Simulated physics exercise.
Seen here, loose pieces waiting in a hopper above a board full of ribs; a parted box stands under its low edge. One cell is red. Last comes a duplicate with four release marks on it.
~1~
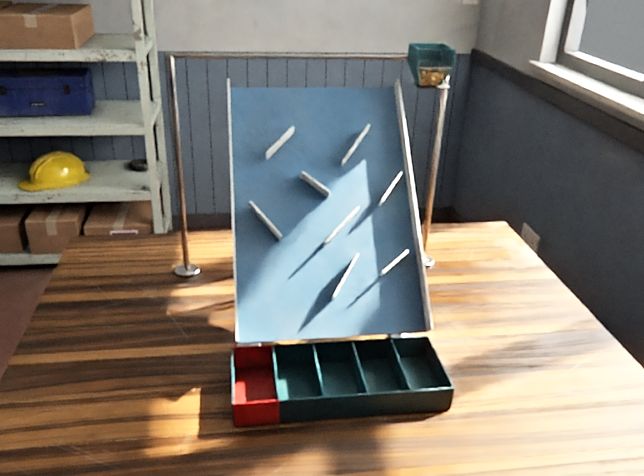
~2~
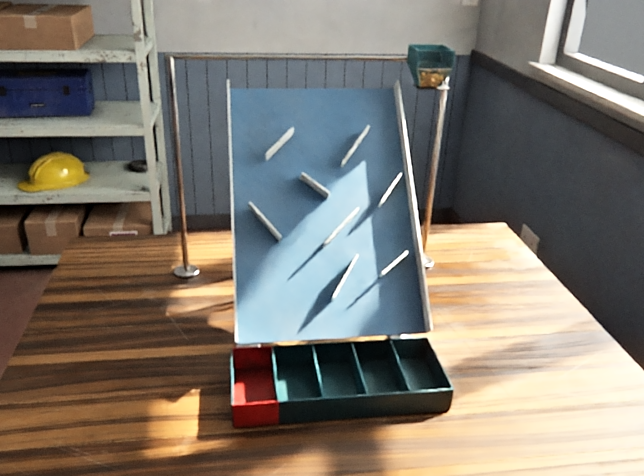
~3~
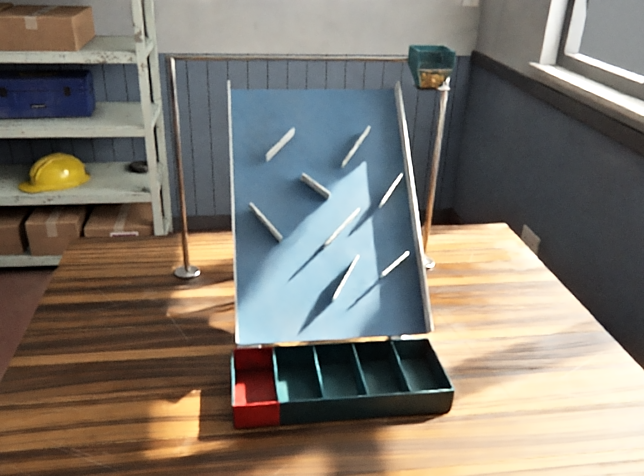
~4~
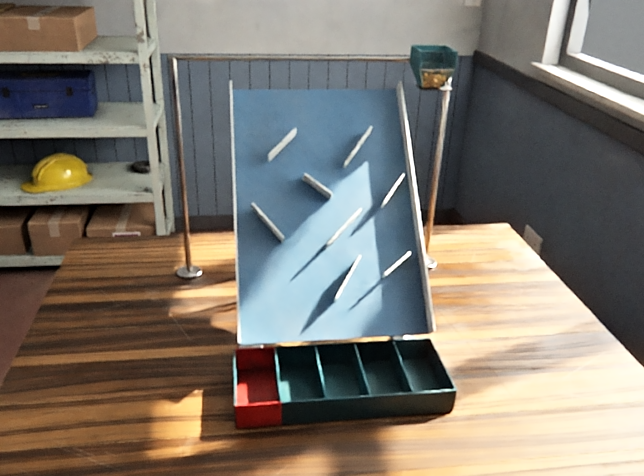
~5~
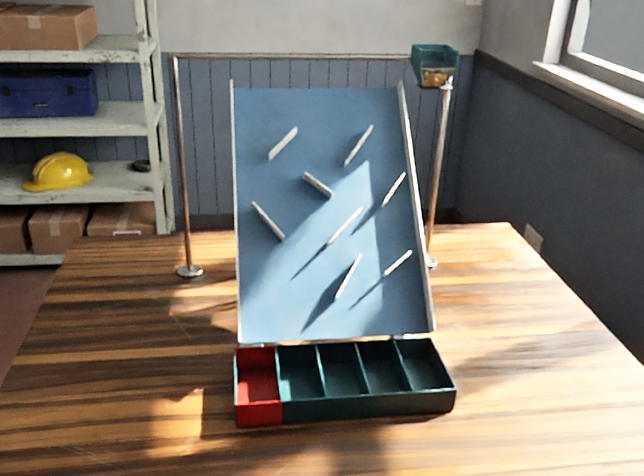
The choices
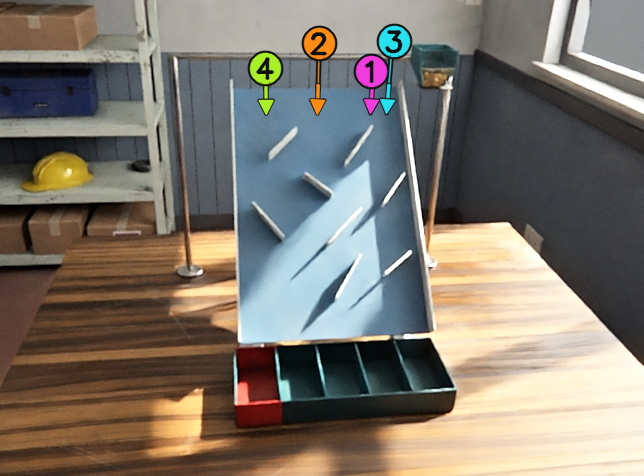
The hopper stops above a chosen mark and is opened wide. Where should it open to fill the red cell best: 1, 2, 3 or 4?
4 works best here.
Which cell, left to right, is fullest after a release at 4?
The first from the left.
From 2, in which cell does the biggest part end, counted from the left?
The second.
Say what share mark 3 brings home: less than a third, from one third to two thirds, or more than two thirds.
Less than a third.
On the marked copy, mark 1 meets the board at (370, 108); mark 2 meets the board at (317, 109); mark 3 meets the board at (386, 108); mark 4 meets the board at (266, 109).
With 1, none at all in the red cell, all but a few in other cells, a small share held on the board.
With 2, none at all in the red cell, all but a few in other cells.
With 3, none at all in the red cell, all but a few in other cells, a small share held on the board.
With 4, the bulk in the red cell, close to a quarter in other cells.
